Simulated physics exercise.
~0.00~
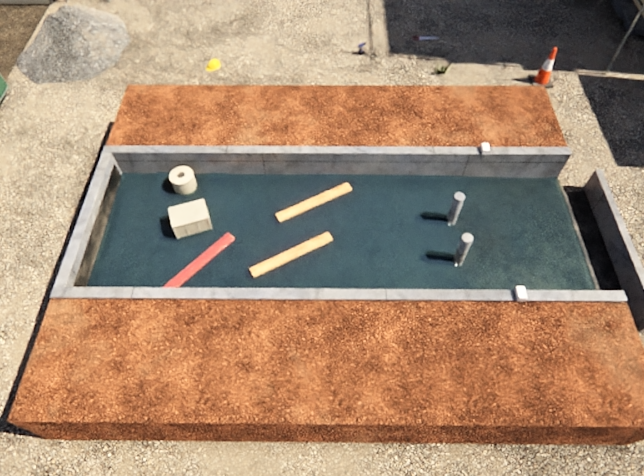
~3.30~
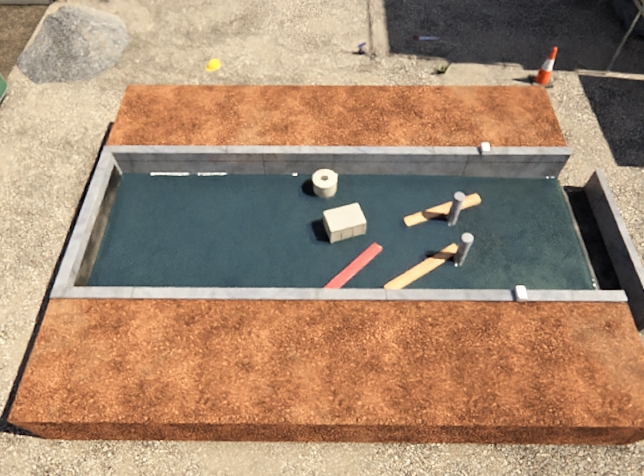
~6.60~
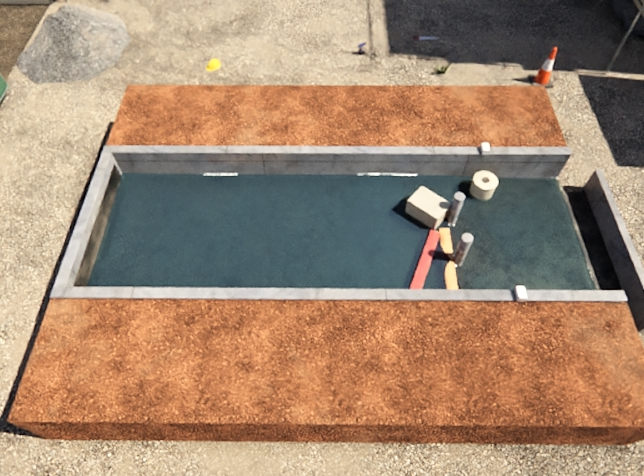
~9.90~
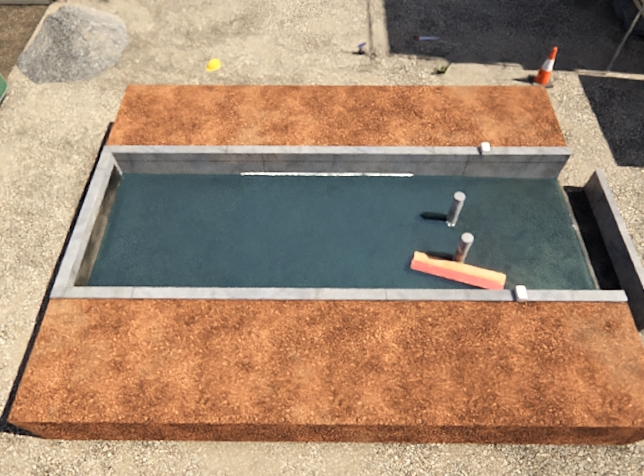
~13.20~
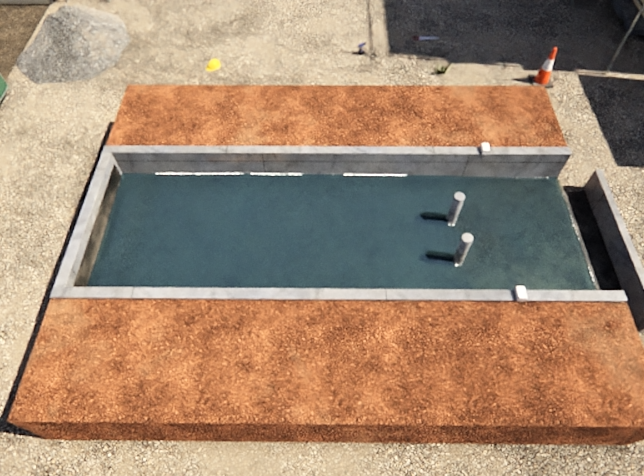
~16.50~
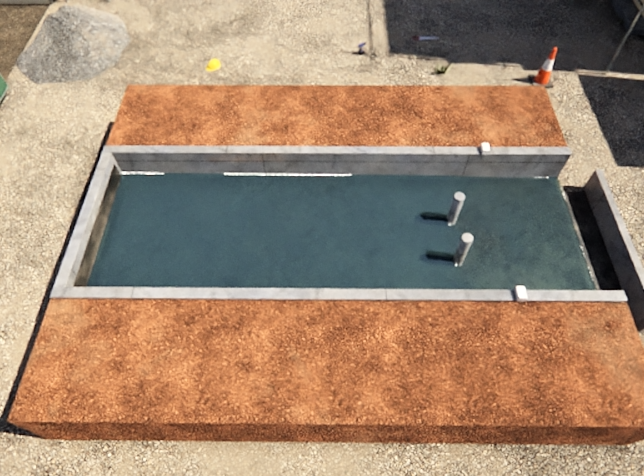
In a concrete-sided channel of water between two reddish-brown banks, a pale block, a round tub and three planks drifted right, some planks bunching against two upright posts, until every piece passed out of sight, leaving only the posts standing in the water.
